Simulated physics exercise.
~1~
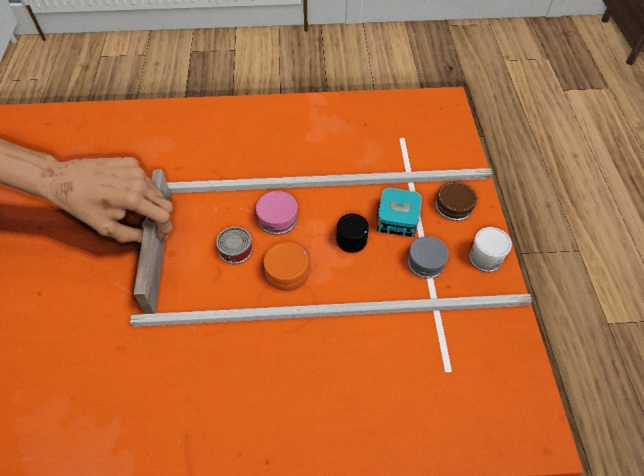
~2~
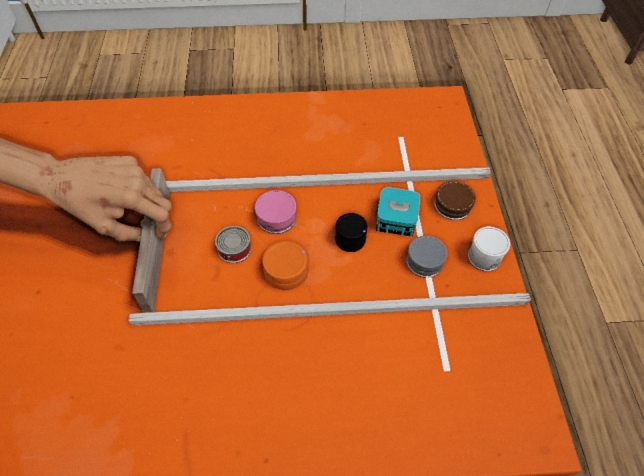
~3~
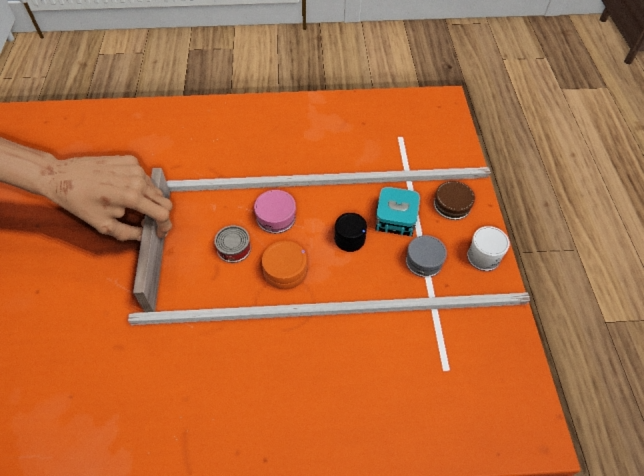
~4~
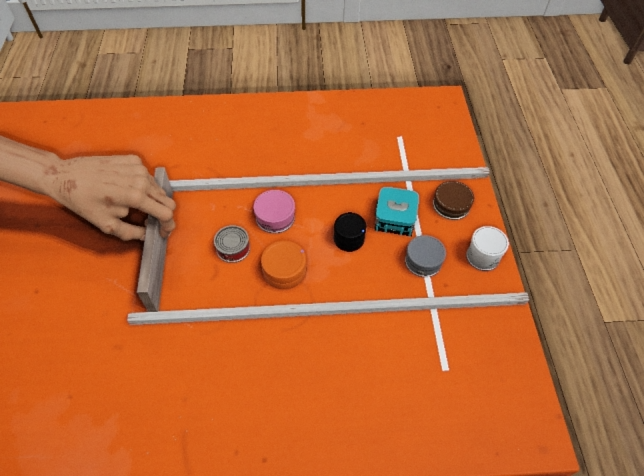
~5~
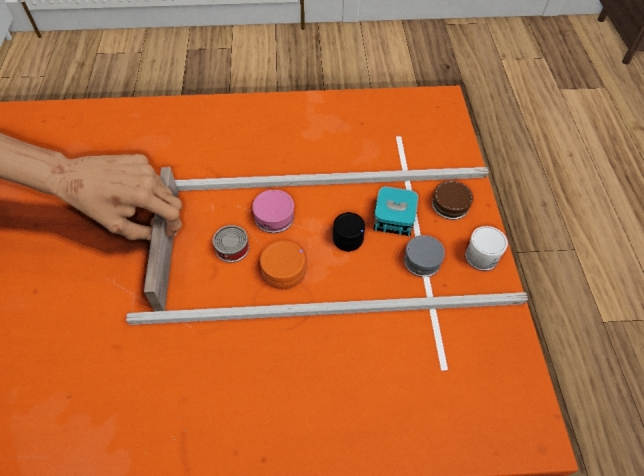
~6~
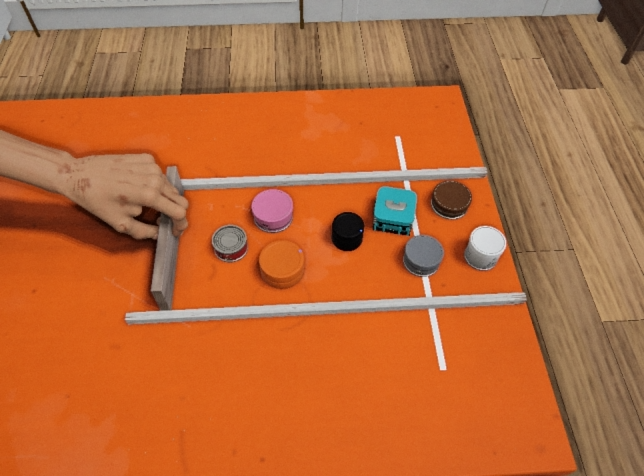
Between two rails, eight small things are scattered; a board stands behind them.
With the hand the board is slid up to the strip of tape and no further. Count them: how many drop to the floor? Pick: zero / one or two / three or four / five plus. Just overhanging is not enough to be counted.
That comes to one or two.
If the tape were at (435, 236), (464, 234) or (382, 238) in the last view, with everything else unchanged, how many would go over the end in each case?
Counts per try: 2; 5; 0.
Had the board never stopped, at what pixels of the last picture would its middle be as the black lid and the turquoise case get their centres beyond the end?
Black lid over the end: About (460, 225). Turquoise case over the end: About (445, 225).
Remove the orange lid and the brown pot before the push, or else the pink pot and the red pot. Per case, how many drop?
The number fallen is 0, and in the other try 1.
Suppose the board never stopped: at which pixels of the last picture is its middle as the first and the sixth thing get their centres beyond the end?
(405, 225), later (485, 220).
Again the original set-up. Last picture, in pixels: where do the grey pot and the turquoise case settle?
(483, 256), and the other (470, 198).
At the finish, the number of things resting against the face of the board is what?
At rest, 3 are in contact.
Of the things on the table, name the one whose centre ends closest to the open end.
The foremost one is the white tin.
Soon after, none off yet; white tin at rest near (484, 249); brown pot at rest near (451, 200); grey pot at rest near (423, 256).
At rest, the number that fall off is one or two; fallen, brown pot.
